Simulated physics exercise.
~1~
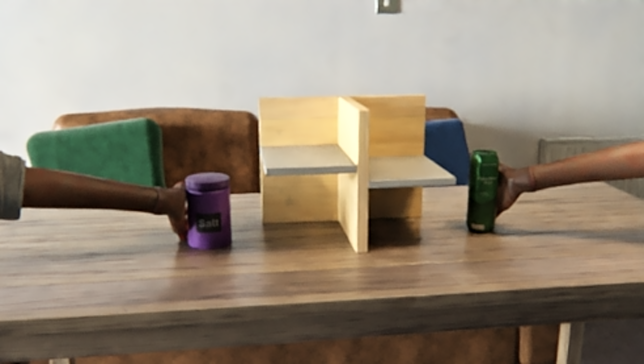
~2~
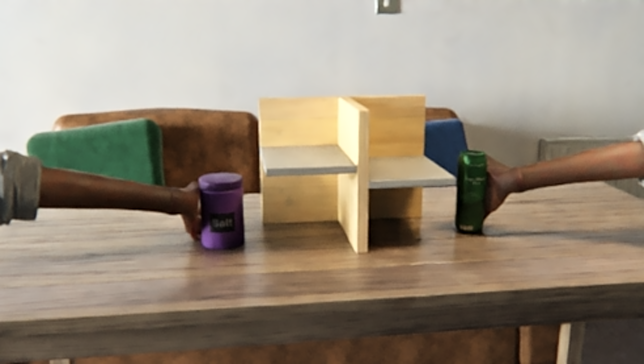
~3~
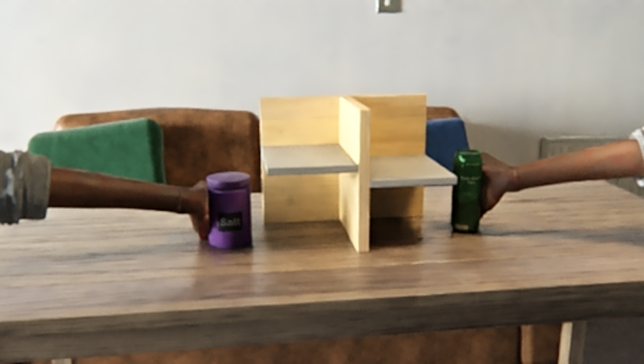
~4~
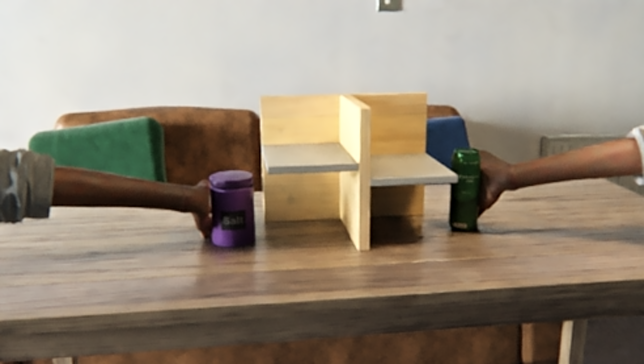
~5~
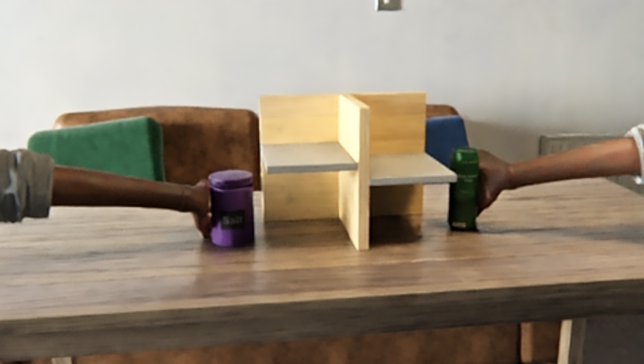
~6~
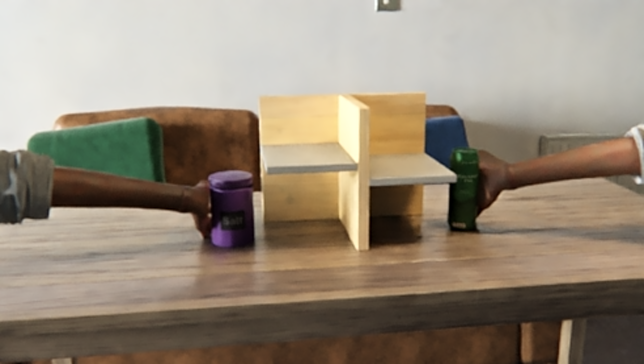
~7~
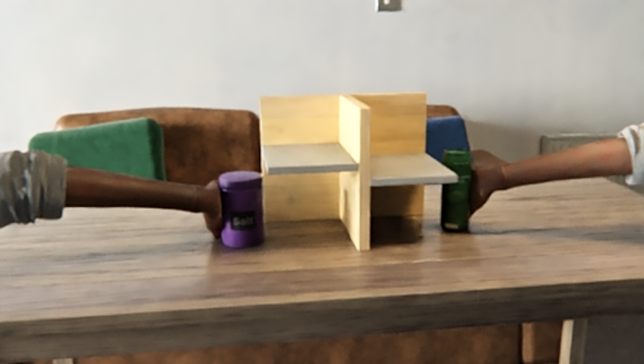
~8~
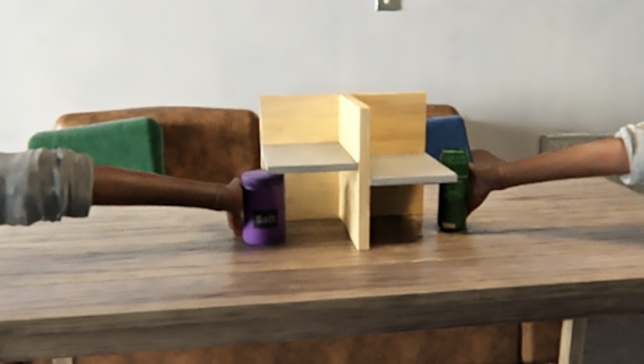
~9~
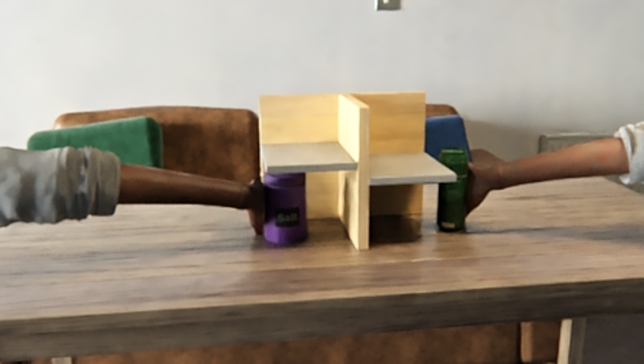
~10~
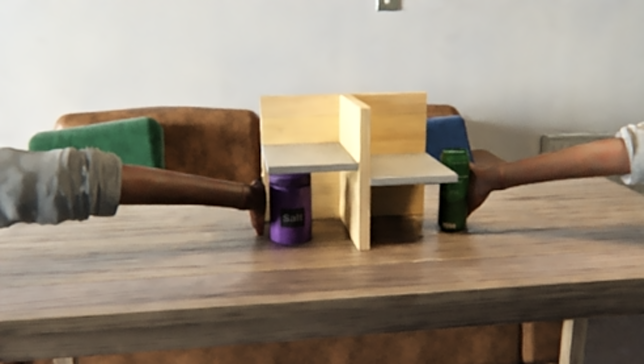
A purple jar is slid right under the shelf, while a hand-pushed green can stops beside it.
